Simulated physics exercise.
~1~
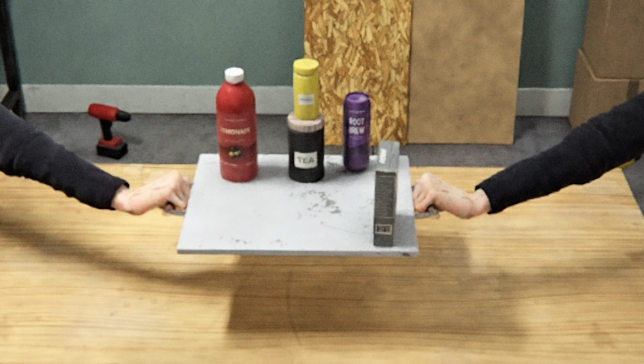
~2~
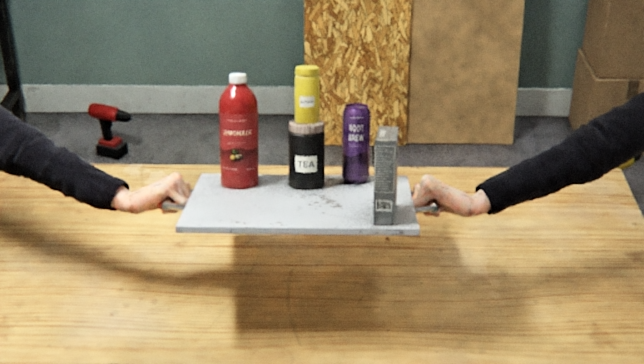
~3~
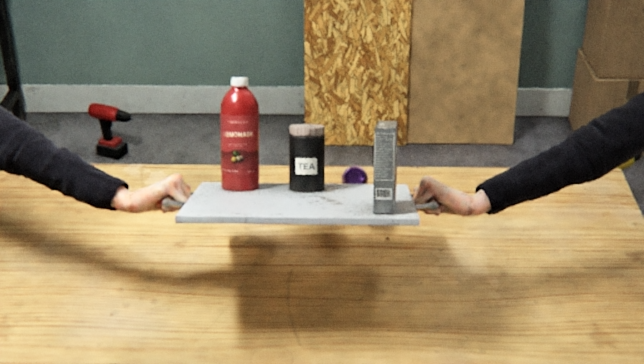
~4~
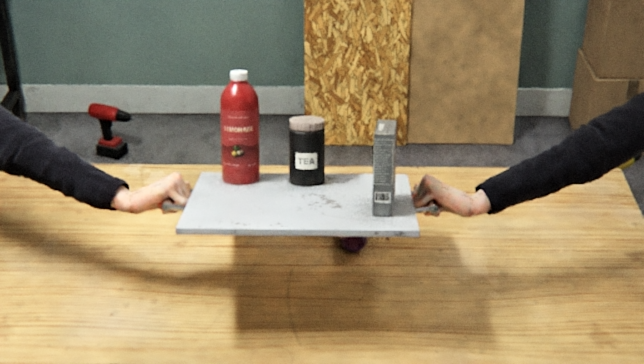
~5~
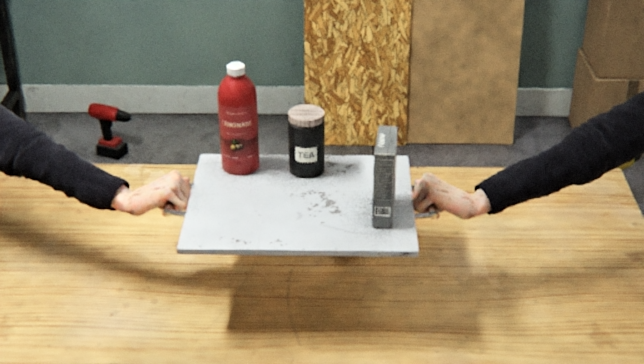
At the start, two hands hold a flat grey tray above a wooden table, carrying a red bottle, a black jar with a yellow shaker on top, a purple can and a grey packet. The hands tip the tray so that its far edge dips, and the items lean with it. The yellow shaker drops out of sight, and the purple can goes over the far edge, then shows briefly beneath the tray. The hands bring the tray level again. At the end, the red bottle, black jar and grey packet stand upright on it, while the shaker and can are gone from view.
